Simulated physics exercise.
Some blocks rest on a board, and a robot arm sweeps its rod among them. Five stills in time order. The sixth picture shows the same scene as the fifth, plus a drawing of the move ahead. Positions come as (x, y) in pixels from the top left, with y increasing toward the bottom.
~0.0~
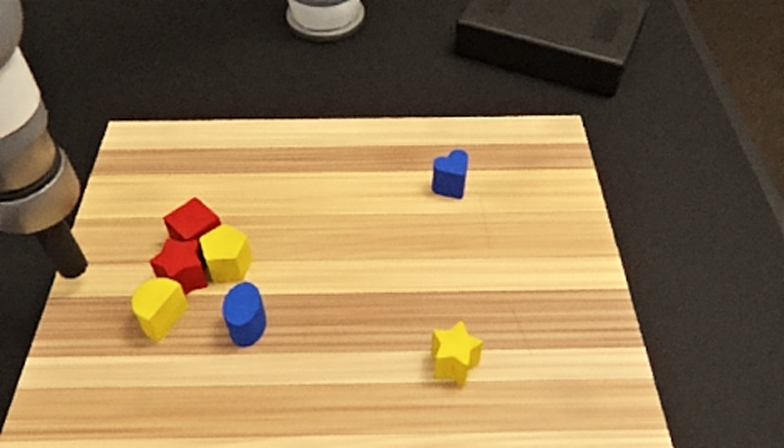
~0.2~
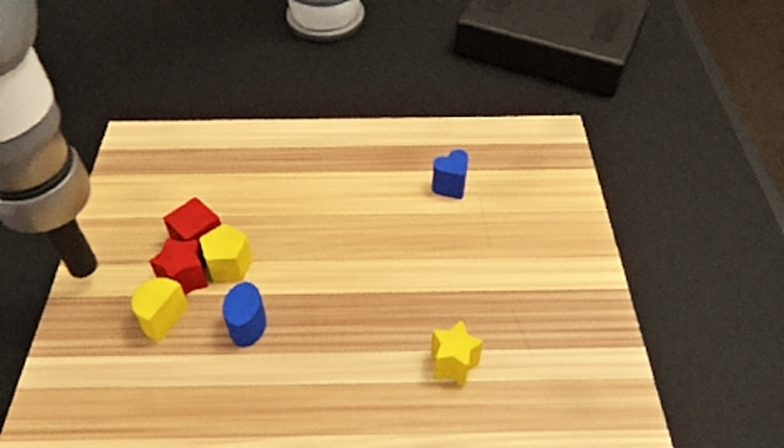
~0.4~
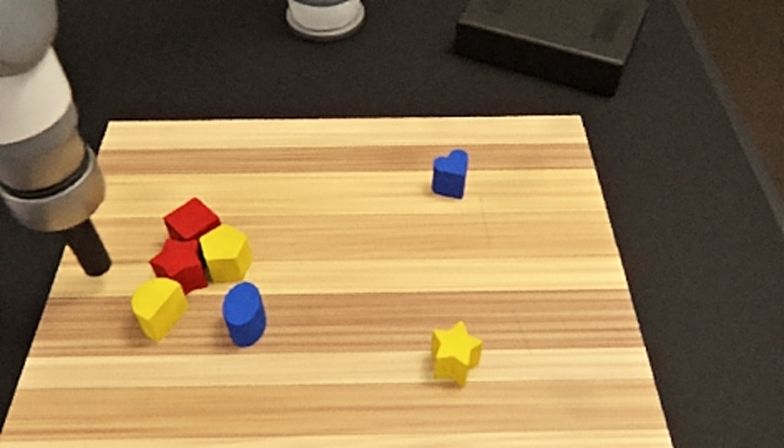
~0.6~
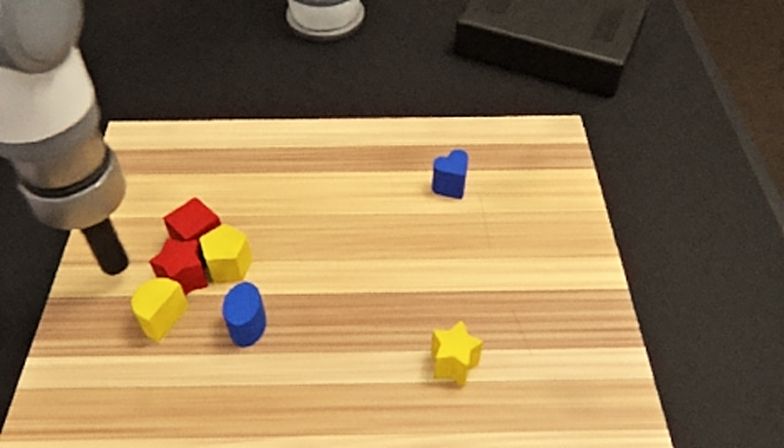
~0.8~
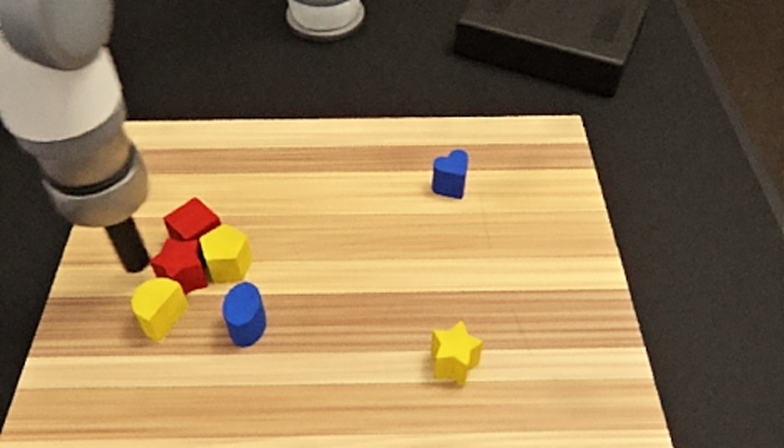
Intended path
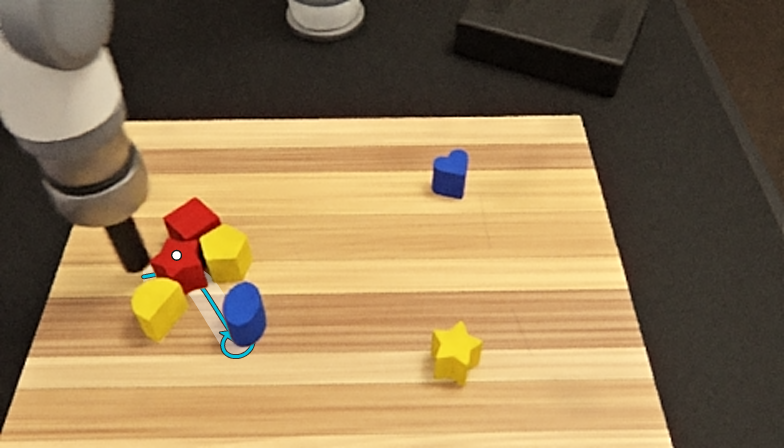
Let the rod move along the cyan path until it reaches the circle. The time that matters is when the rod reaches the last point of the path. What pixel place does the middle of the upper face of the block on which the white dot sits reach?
I'd expect the centre of its top face to be at (243, 276).
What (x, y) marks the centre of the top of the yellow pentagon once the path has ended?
Its top middle: (266, 240).
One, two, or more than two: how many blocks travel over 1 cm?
I reckon the push displaces three or more of the blocks by more than 1 cm.
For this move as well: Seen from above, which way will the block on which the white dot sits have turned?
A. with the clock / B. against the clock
I'll go with B - against the clock.
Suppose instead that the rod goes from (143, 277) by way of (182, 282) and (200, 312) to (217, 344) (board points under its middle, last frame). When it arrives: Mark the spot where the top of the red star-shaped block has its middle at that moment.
About (225, 276).
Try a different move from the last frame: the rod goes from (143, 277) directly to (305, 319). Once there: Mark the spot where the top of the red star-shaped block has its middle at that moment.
It will likely be found at (290, 262).
Path on the board, from (143, 277) via (190, 278) and (215, 308), ending at (238, 343); the dot is on the red star-shaped block.
The first path, step by step. One third of the way, rod (185, 264); red star-shaped block (213, 259), turned 15° anticlockwise; yellow pentagon (252, 241).
Two thirds of the way, rod (211, 295); red star-shaped block (240, 272), turned 50° anticlockwise; yellow pentagon (266, 240), turned 20° anticlockwise; blue oval (252, 308), turned 30° clockwise.
At the end, rod (233, 330); red star-shaped block (243, 276), turned 70° anticlockwise; red square piece in place; yellow pentagon (266, 240), turned 20° anticlockwise; blue oval (265, 315).
